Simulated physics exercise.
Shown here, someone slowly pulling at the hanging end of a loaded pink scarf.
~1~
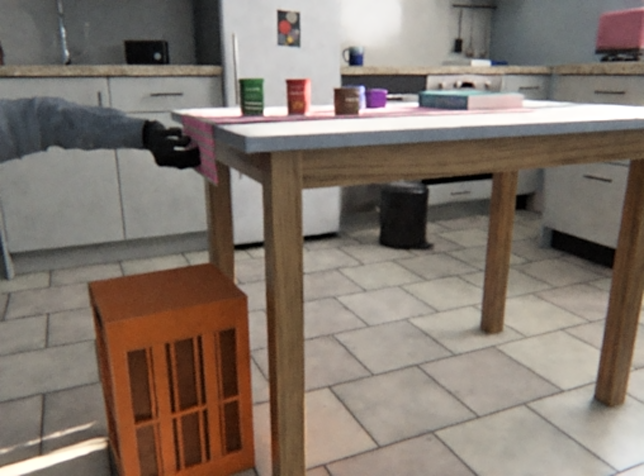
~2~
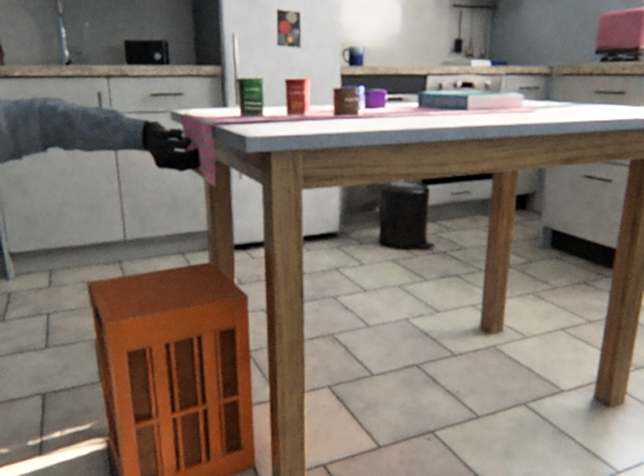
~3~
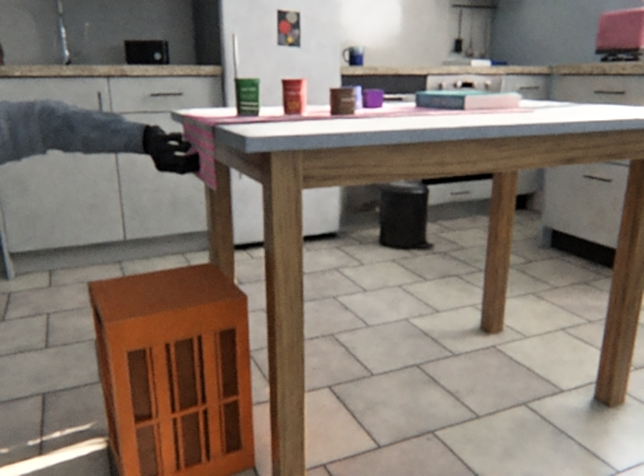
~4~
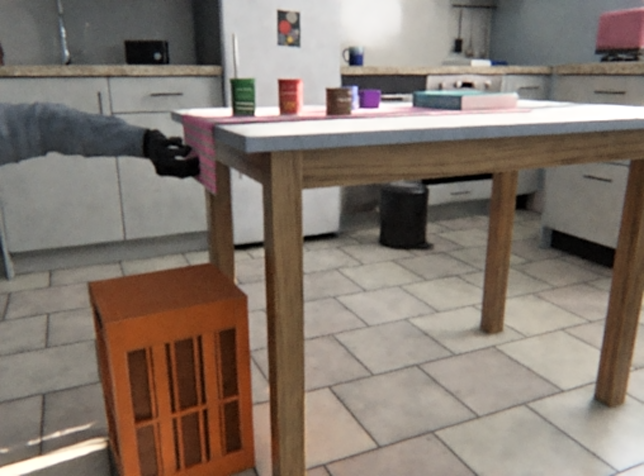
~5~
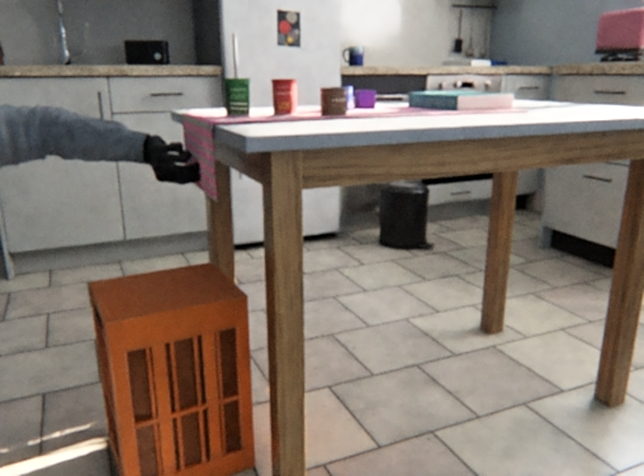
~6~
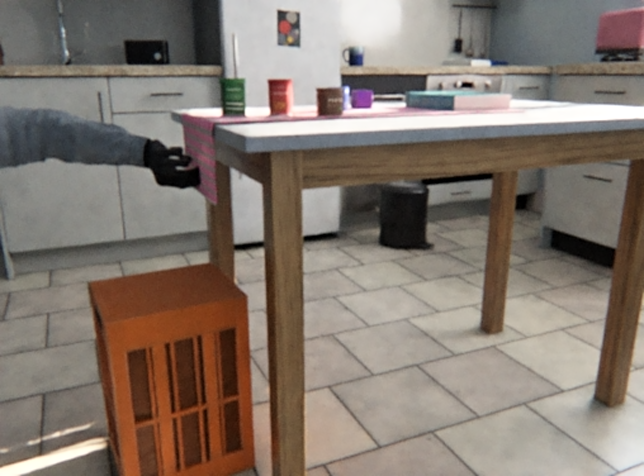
A dark-gloved hand on a grey-sleeved arm reaches in from the left and slowly pulls the hanging end of a pink cloth at a wooden table's corner, in a grey kitchen seen from a low, still camera. Green, red and brown containers, a small purple object and a pale blue box sit along it, above an orange crate. The cloth and its load slide slightly leftward together.
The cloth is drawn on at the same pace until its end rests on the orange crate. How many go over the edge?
It carries off two.
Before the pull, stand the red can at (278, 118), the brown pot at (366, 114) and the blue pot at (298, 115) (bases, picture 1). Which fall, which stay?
The red can is carried off; the brown pot does not fall; the blue pot falls.
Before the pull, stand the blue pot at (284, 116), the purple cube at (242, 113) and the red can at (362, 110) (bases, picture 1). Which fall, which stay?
The blue pot drops off; the purple cube tumbles off; the red can survives.
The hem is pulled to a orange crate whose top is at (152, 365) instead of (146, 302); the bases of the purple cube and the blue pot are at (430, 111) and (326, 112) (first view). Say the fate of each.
The purple cube stays on; the blue pot tumbles off.
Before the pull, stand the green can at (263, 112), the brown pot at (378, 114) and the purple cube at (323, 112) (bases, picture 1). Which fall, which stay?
The green can goes over, the brown pot stays on, the purple cube holds on.
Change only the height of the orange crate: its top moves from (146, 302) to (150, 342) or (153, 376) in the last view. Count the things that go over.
It would be 3 and 4.
A little later, hem near (201, 229); all still up.
Next, hem on the crate; green can and red can gone.
When it is over, hem on the crate; green can and red can gone. The answer is two.
